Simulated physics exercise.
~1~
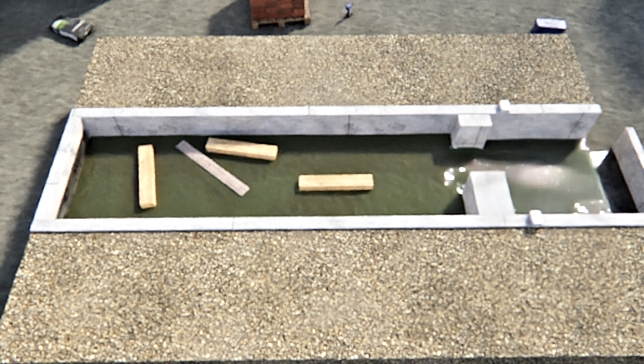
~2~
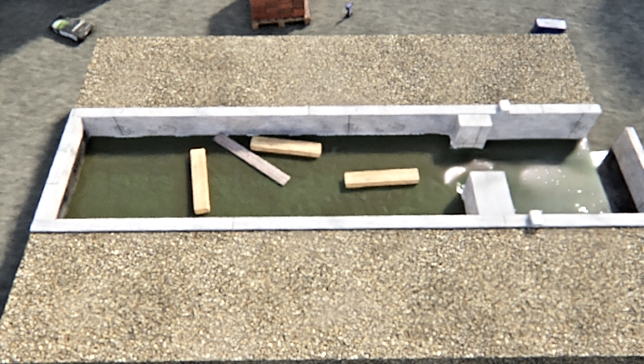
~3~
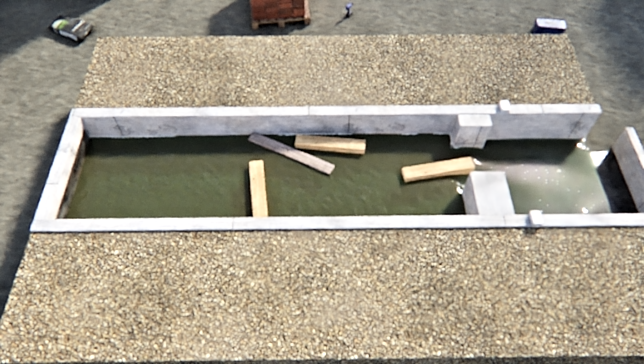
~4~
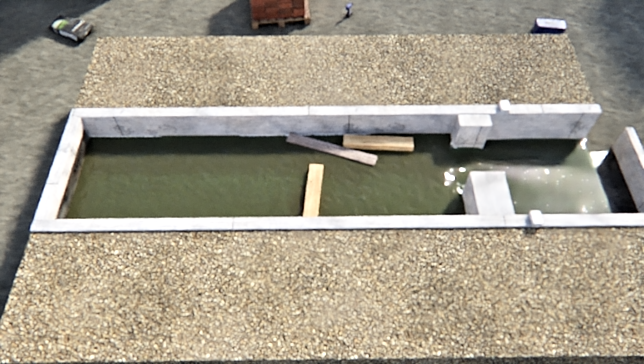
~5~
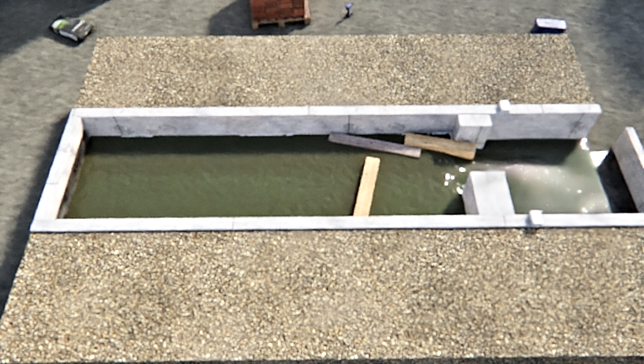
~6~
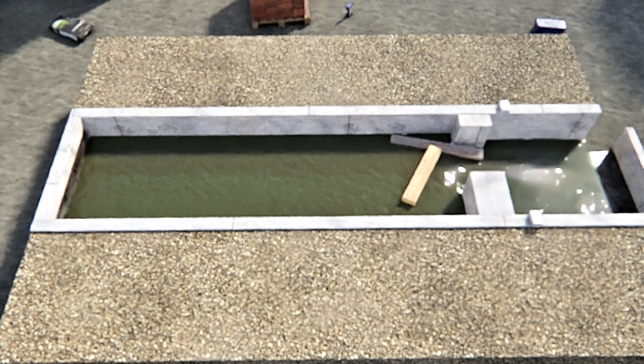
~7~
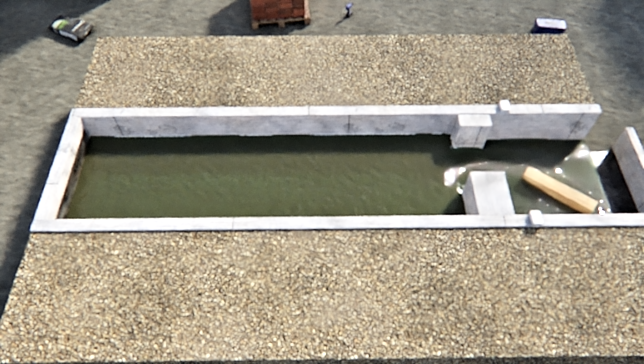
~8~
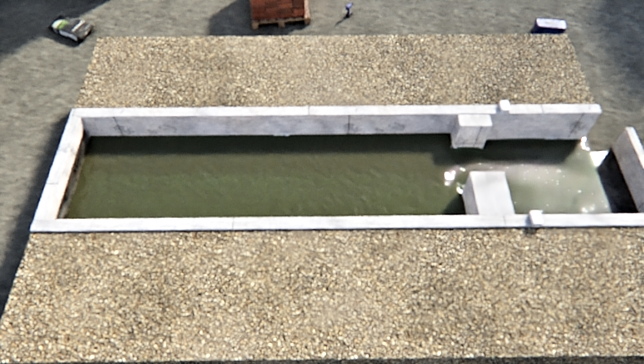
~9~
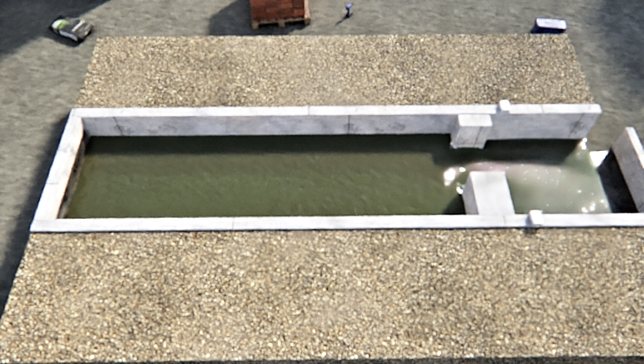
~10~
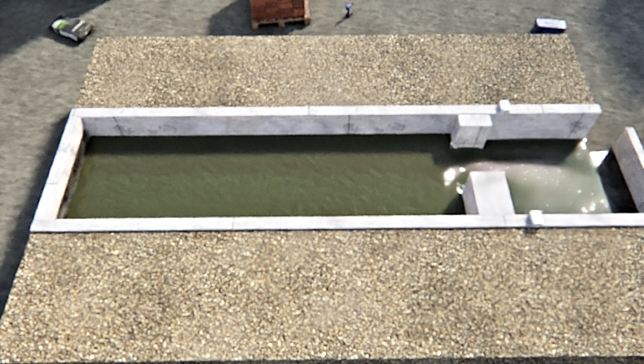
To begin with, four loose pieces of timber float in a walled channel of murky green water, three pale beams and one greyer plank, set between gravel banks. They all drift steadily to the right. The leading beam tilts as it nears the narrow gap between two white blocks, then passes out of sight. The next beam and the grey plank slide along the far wall toward the gap and disappear in turn. The last beam, at first upright across the channel, slants, passes through and angles the other way beyond the blocks. Finally it vanishes too, leaving the water empty of timber.
